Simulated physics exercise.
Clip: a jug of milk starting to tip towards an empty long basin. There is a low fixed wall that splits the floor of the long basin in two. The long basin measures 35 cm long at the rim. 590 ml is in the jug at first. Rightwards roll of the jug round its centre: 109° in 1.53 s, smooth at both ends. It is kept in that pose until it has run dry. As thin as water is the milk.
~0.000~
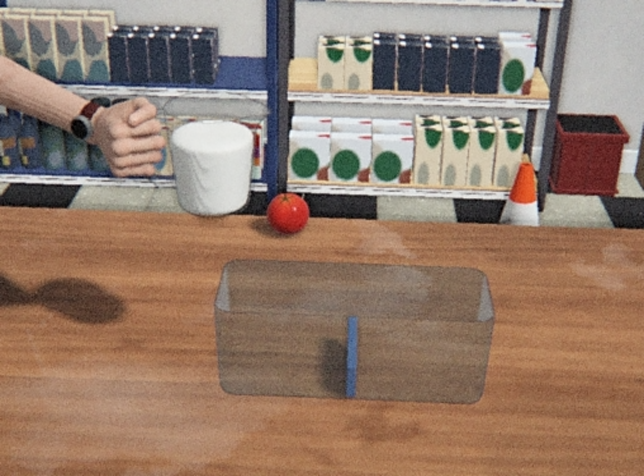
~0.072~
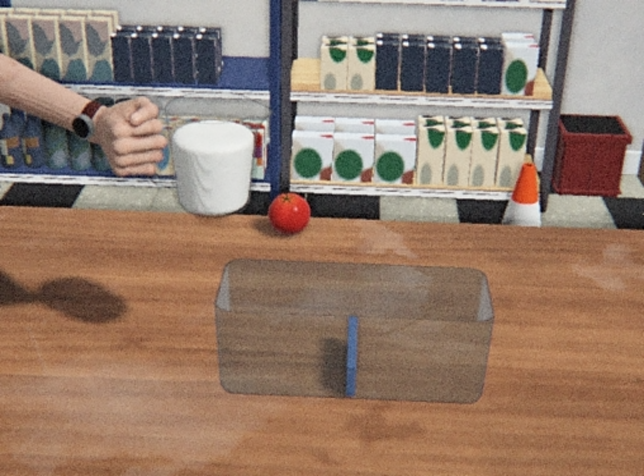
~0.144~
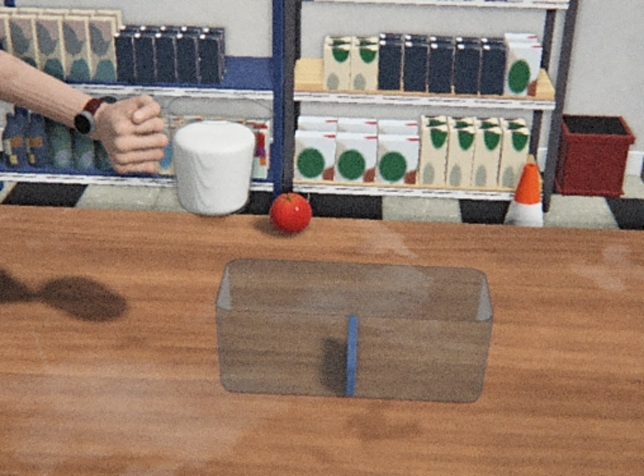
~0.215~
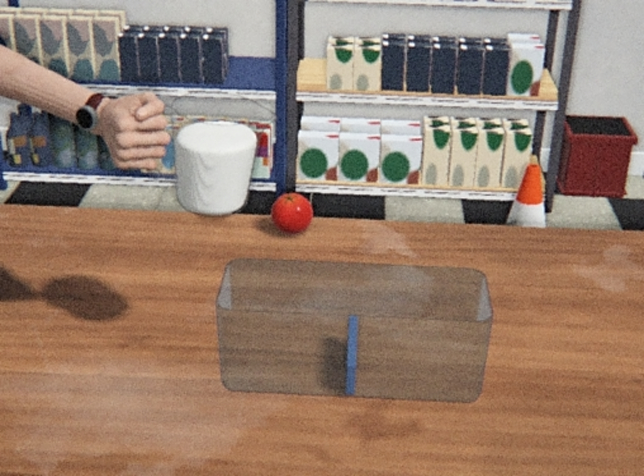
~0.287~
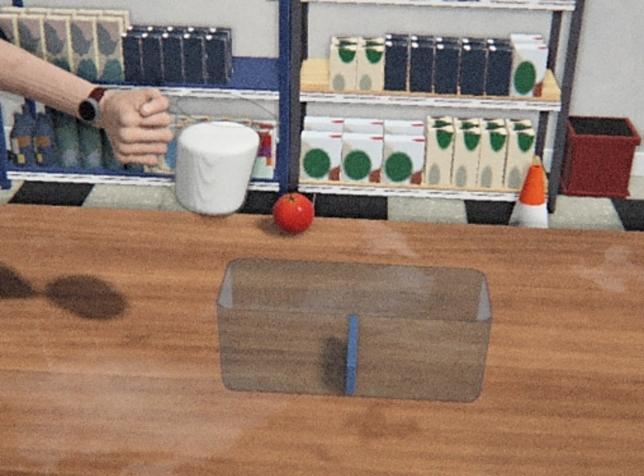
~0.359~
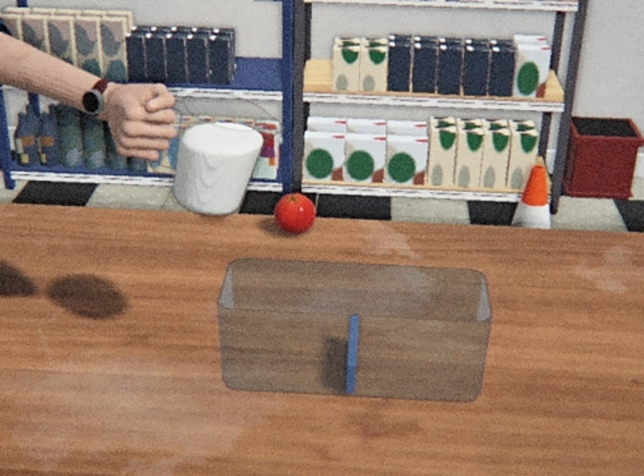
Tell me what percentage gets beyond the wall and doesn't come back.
Around 7 % gets beyond the wall and stays.
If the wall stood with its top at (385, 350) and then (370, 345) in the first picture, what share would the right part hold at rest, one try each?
10 then 10 %.
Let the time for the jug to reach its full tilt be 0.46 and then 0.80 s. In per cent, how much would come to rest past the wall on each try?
Near 5 in a hundred on the first go and near 5 in a hundred on the second.
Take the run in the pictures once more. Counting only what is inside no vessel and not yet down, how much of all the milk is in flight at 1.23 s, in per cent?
Airborne share: Near 22 %.
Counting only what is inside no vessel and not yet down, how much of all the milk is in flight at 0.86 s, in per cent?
Close to 12 per cent, I'd say.
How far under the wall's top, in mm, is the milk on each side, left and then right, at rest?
About 20 mm on the left, about 44 mm on the right.
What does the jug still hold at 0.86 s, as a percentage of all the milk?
I'd put it near 86 percent.
By 0.86 s the tilt is 65° and 86 per cent is still to pour, 2 is left of the wall and 0 right of it.
By 1.23 s the tilt is 99° and 24 per cent is still to pour, 50 is left of the wall and 4 right of it.
By 1.61 s the tilt is 109° and 0 per cent is still to pour, 89 is left of the wall and 6 right of it.
By 2.03 s the tilt is 109° and 0 per cent is still to pour, 89 is left of the wall and 7 right of it.
At rest 89 per cent lies left of the wall, 7 right of it and 4 outside.
